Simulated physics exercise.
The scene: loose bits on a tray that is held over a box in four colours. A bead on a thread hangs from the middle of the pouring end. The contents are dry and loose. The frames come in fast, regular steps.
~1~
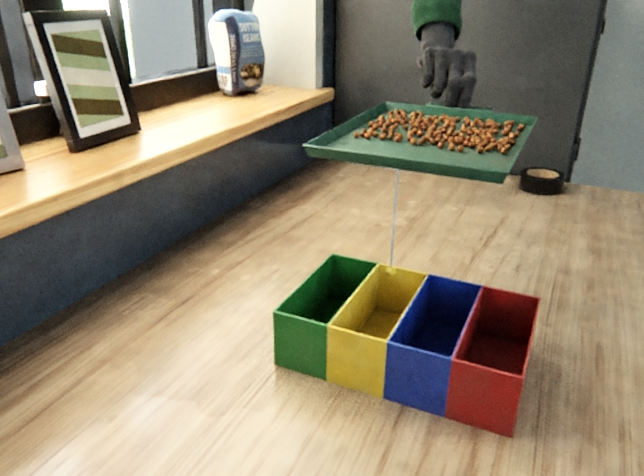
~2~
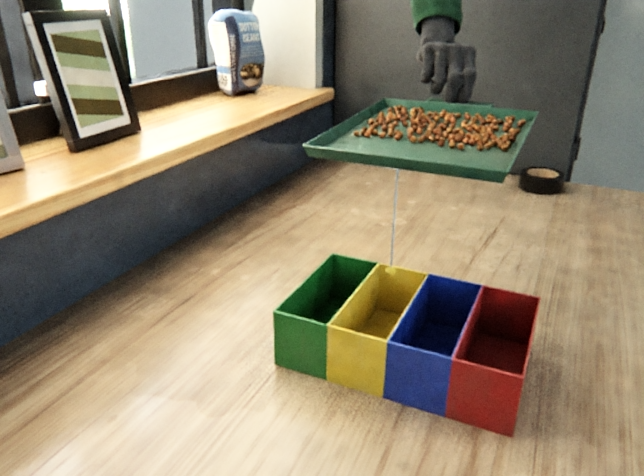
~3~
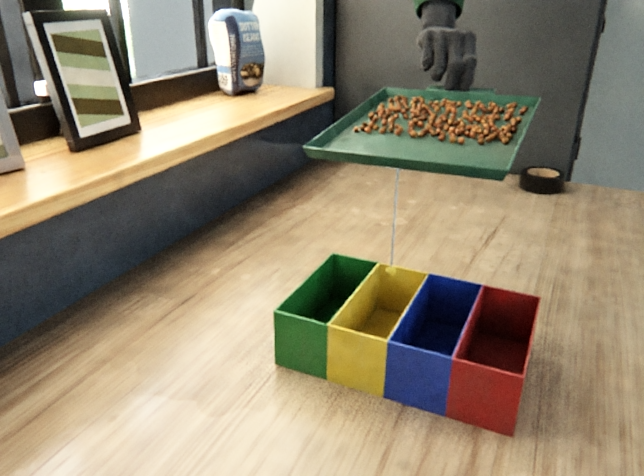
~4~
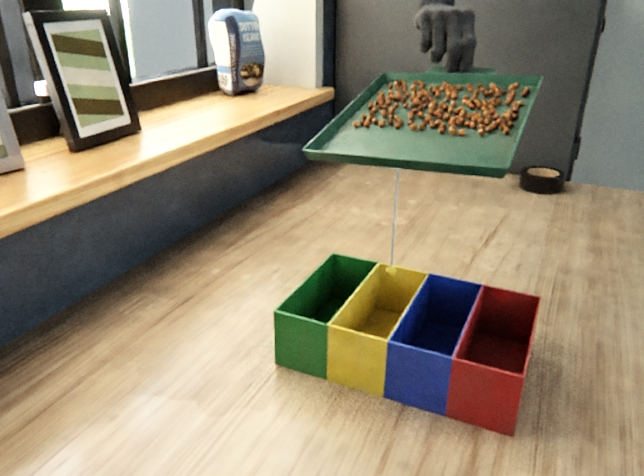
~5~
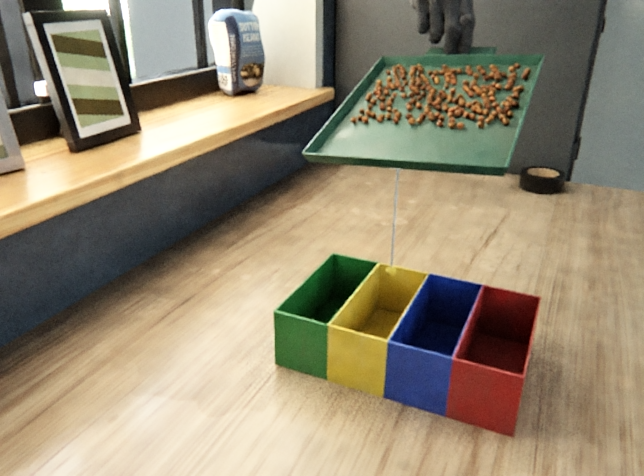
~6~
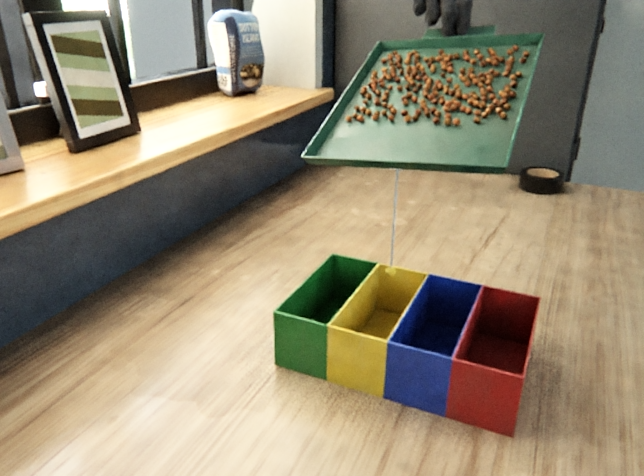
A gloved hand raising the far side of a green tray of small brown pieces, tilting it steeply above a four-coloured box.
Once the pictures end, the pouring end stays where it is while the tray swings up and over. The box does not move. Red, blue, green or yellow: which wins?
Most goes to the green cell.
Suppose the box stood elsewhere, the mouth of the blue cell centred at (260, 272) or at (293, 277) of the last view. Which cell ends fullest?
The first try: Red. The second: Blue.
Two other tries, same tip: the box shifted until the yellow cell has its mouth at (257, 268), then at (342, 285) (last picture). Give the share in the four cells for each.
Roughly 90 per cent, and 90 per cent.
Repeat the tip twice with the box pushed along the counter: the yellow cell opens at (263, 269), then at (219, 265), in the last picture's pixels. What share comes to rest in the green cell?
About 0 and 0 per cent.
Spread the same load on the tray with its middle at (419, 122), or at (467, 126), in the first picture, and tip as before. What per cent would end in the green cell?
Near 50 % and 30 %.
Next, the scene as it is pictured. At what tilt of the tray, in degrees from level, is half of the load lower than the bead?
Around 75° of tilt.
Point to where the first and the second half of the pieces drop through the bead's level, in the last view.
Early half (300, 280), late half (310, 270).
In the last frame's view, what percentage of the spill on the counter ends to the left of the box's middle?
Roughly 100 in a hundred.
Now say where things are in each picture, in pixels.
The first frame shows corners of the pouring end at (309, 144) and (504, 170), level; middle of the load at (442, 129), cereal balls; bead on its thread at (391, 271); green cell at (300, 340); yellow cell at (356, 356); blue cell at (417, 374); red cell at (483, 392).
The second frame shows corners of the pouring end at (309, 145) and (504, 170), level; middle of the load at (442, 126).
The third frame shows corners of the pouring end at (308, 146) and (504, 168), tipped barely, lowest at the left corner; middle of the load at (443, 117).
The fourth frame shows corners of the pouring end at (308, 148) and (504, 166), tipped a little, lowest at the left corner; middle of the load at (443, 104).
The fifth frame shows corners of the pouring end at (308, 151) and (503, 164), tipped clearly, lowest at the left corner; middle of the load at (442, 92).
The sixth frame shows corners of the pouring end at (307, 154) and (502, 163), tipped clearly, lowest at the left corner; middle of the load at (438, 83), nearly all on the move; green cell at (301, 340); yellow cell at (356, 356); blue cell at (417, 373); red cell at (484, 392).
Soon after the last picture, tray tipped steeply; about a quarter on the tray; a small part in the green cell; a stray few in the yellow cell; about two thirds falling or outside the box.
A little later, tray tipped past a quarter turn; about a third in the green cell; a small part in the yellow cell; a stray few in the blue cell; about half falling or outside the box.
Later still, tray tipped past a quarter turn; about a third in the green cell; a small part in the yellow cell; a stray few in the blue cell; about half falling or outside the box.
At rest, tray tipped past a quarter turn; about a third in the green cell; a small part in the yellow cell; a stray few in the blue cell; none in the red cell; about half outside the box.
